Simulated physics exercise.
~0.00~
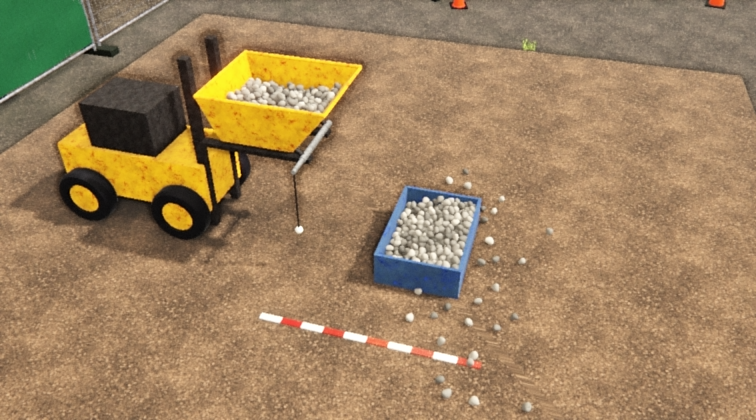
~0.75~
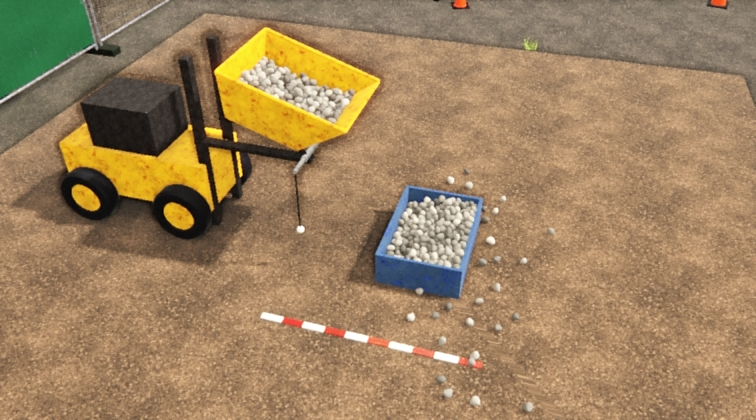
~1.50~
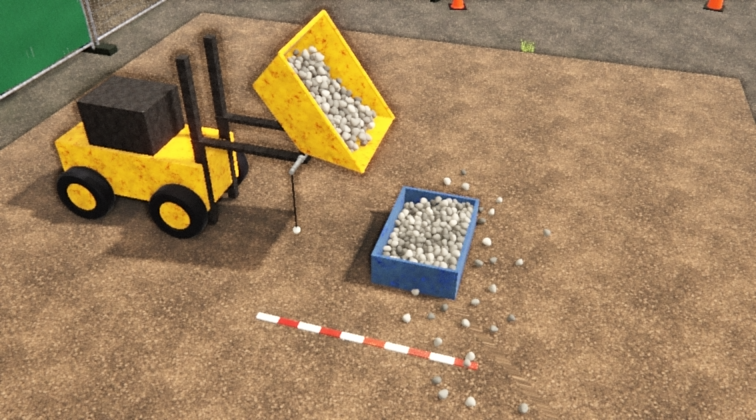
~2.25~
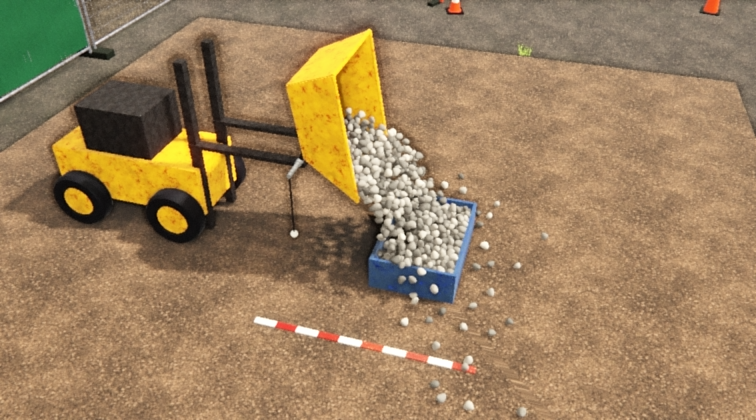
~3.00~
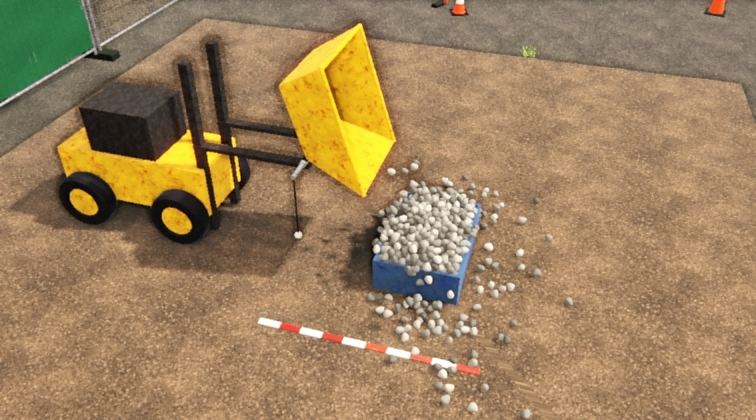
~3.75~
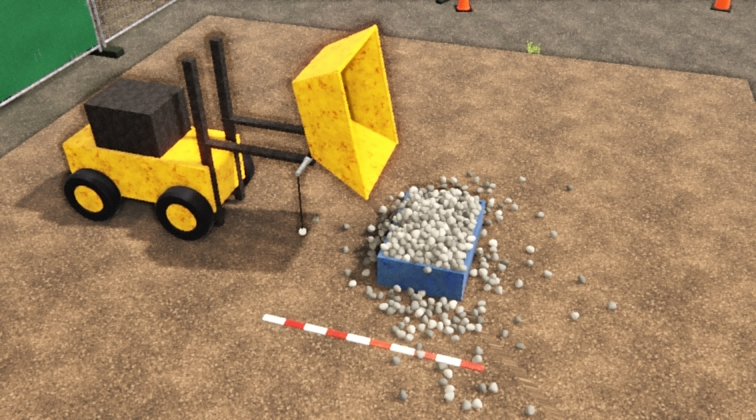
Yellow forklift tipping its skip of pale stones into an already filled blue bin, heaping it over and scattering stones around it.
